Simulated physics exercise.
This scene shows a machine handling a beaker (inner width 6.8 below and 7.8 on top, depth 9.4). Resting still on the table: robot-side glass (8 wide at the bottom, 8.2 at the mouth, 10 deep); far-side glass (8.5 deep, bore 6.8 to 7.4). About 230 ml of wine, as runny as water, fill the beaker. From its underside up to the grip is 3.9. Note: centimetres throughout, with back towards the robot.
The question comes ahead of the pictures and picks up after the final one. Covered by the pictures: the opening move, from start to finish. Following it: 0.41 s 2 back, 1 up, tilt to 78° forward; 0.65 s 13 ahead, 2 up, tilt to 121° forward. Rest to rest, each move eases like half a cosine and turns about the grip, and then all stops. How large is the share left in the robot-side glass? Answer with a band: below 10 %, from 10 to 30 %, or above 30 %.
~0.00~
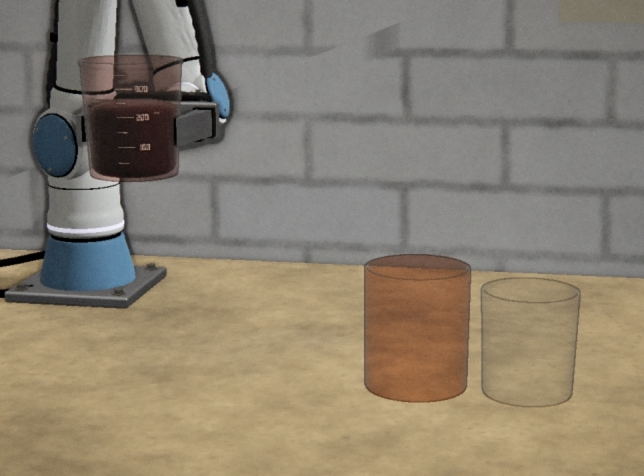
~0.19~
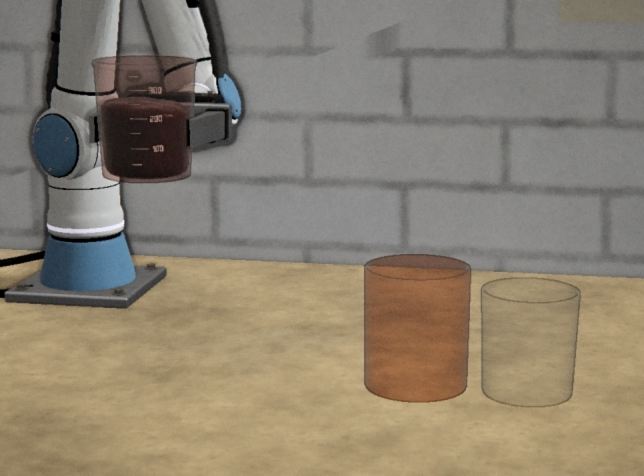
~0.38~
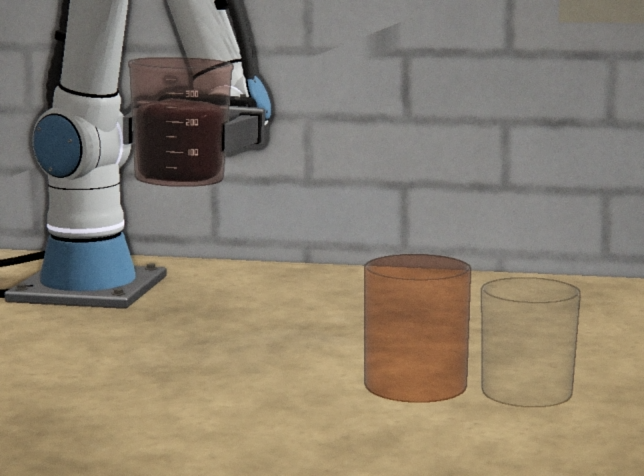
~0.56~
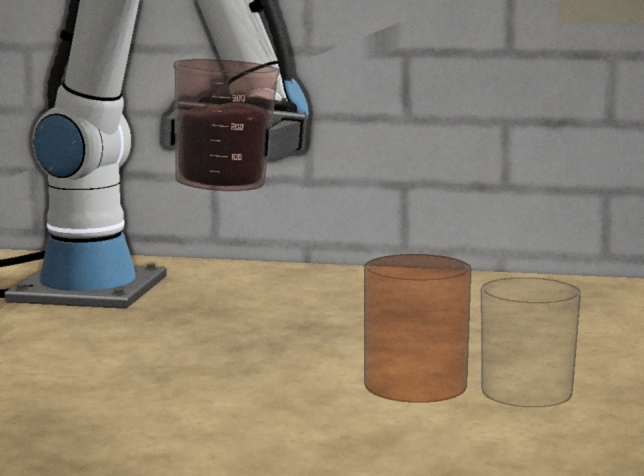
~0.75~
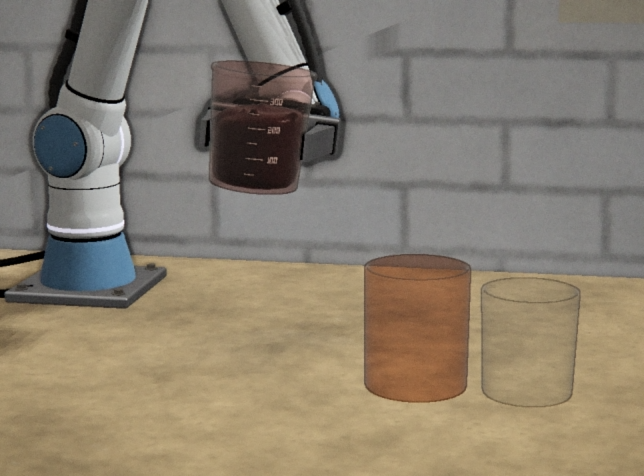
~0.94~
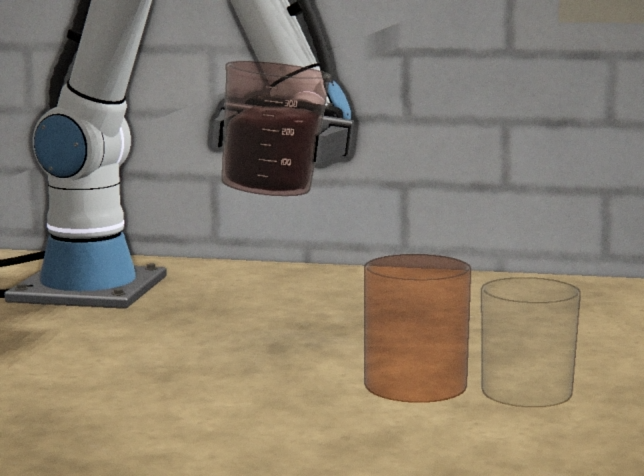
Above 30 %.
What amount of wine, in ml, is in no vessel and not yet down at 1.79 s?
About 40 ml.
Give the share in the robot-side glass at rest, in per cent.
40 %.
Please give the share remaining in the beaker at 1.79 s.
25 percent or so.
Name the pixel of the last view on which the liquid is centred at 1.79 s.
Around (427, 277).
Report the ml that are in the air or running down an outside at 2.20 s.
Some 15 ml.
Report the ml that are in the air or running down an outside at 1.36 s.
Reading: Near 25 ml.
After 1.36 s, tilted 78° forward, liquid up to 23 above the table; 200 ml in the beaker, 5 ml in the robot-side glass, 25 ml in the air or running down outside.
After 1.79 s, tilted 111° forward, liquid up to 59 above the table; 100 ml in the robot-side glass, 55 ml in the beaker, 35 ml in the far-side glass, 5 ml on the table or floor, 40 ml in the air or running down outside.
After 2.20 s, tilted 121° forward, liquid up to 59 above the table; 95 ml in the far-side glass, 95 ml in the robot-side glass, 25 ml on the table or floor, 15 ml in the air or running down outside.
After 3.00 s, tilted 121° forward, liquid up to 3 above the table; 95 ml in the robot-side glass, 95 ml in the far-side glass, 40 ml on the table or floor.
In the end, 95 ml in the robot-side glass, 95 ml in the far-side glass, 40 ml on the table or floor. That is 42 % in the robot-side glass.
